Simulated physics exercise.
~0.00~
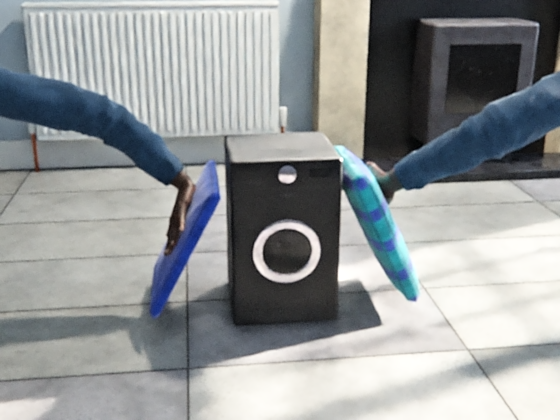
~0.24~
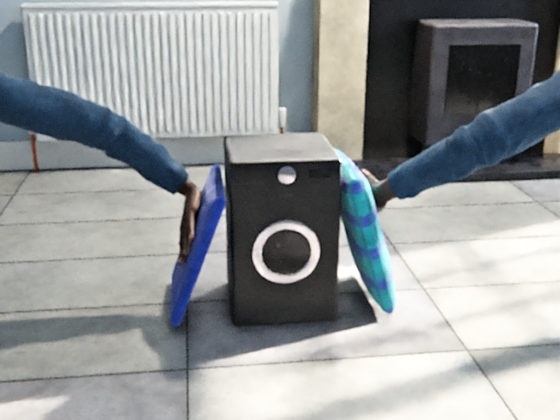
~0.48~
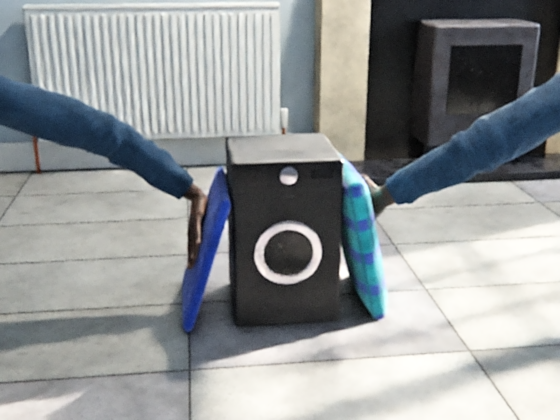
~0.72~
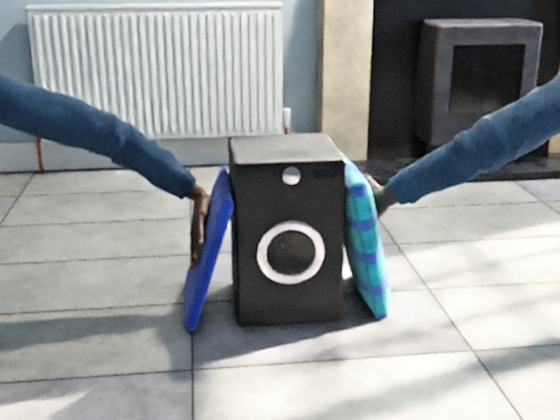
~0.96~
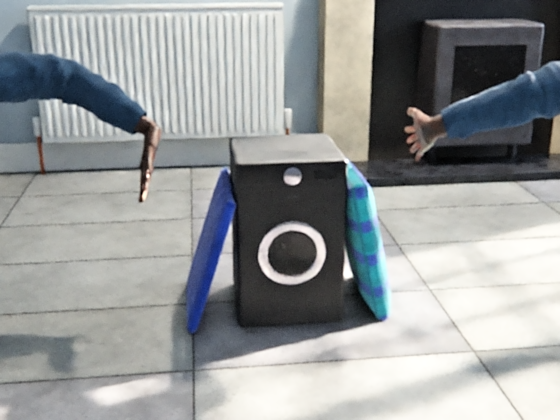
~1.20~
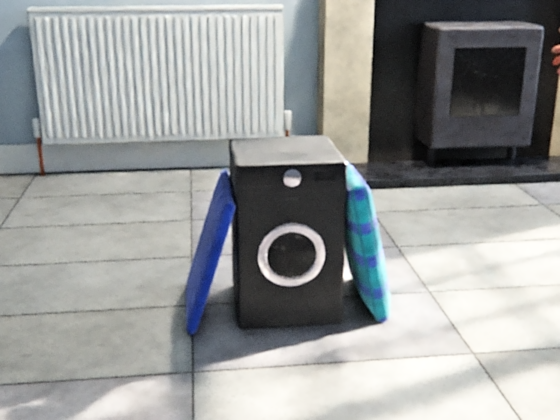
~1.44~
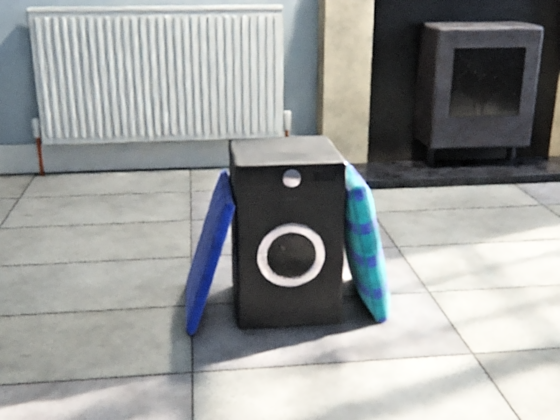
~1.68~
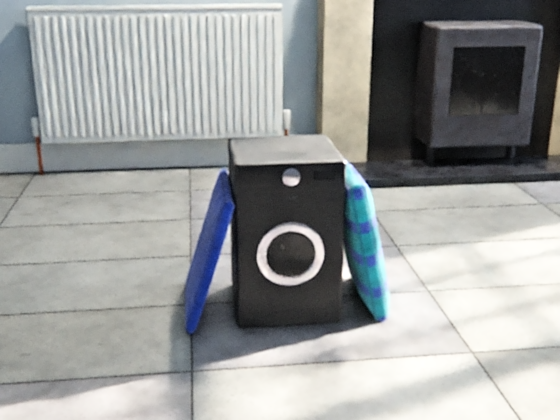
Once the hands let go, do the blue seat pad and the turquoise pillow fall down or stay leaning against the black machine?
The blue seat pad keeps leaning against the left side of the machine, and the turquoise pillow holds its lean on the right.
